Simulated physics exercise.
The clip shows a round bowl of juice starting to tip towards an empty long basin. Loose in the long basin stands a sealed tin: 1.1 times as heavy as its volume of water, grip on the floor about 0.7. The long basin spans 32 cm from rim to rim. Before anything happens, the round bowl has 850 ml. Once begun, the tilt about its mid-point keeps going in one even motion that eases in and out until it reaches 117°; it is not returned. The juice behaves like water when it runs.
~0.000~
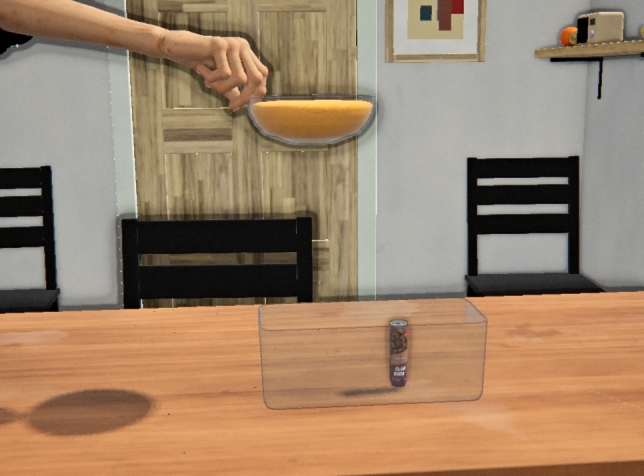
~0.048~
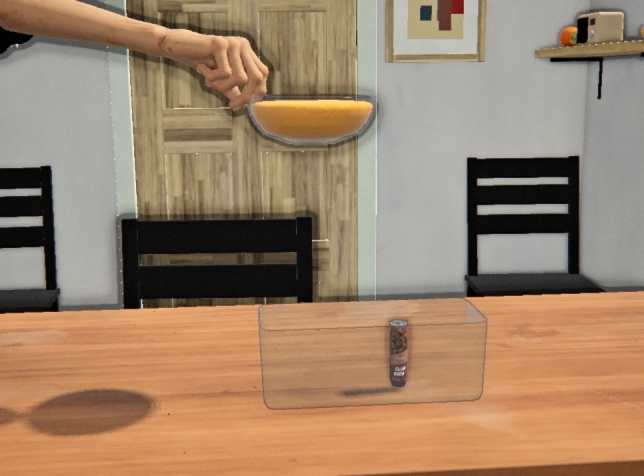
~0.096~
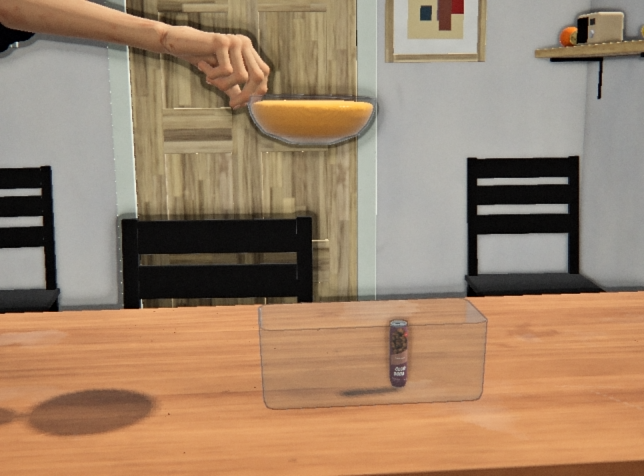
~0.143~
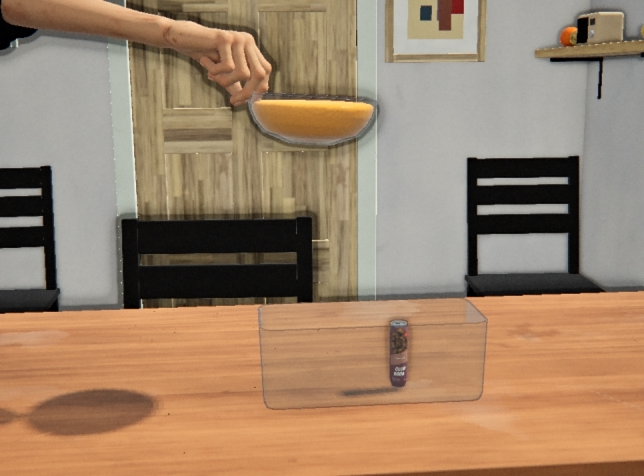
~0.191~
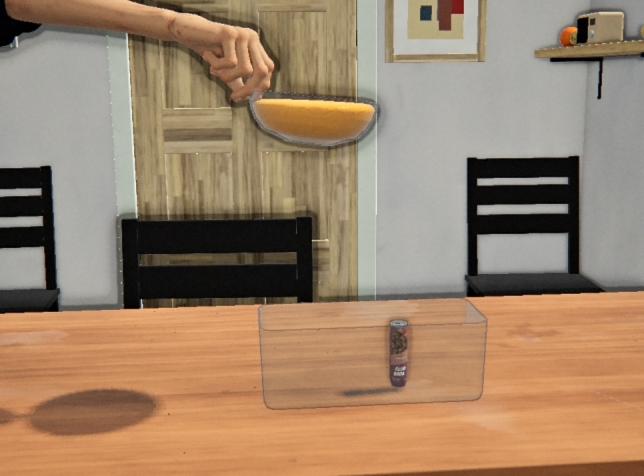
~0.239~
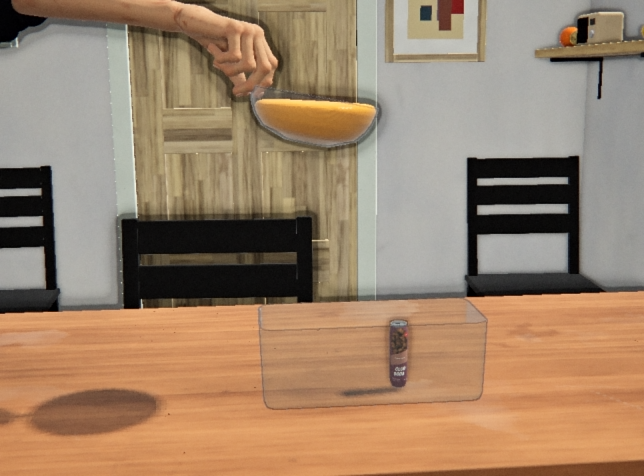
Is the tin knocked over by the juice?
Yes.
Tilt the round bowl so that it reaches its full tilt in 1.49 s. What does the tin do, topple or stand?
Then the tin tumbles.
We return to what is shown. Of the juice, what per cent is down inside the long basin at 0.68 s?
About 14%.
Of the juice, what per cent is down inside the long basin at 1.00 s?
Looks like about 80 % of the whole amount.
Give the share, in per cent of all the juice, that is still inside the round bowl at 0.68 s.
I reckon about 22 in a hundred is still held.
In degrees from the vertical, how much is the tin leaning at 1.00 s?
It tilts roughly 50° from upright.
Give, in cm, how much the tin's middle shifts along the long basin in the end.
All told, the tin's centre has moved close to 8.5 cm.
After 0.68 s the tilt is 70° and 23 per cent is still to pour; the tin stands where it began.
After 1.00 s the tilt is 109° and 0 per cent is still to pour; the tin leans 49°.
After 1.34 s the tilt is 117° and 0 per cent is still to pour; the tin lies on its side.
After 1.70 s the tilt is 117° and 0 per cent is still to pour; the tin lies on its side.
In the end the tin lies on its side.
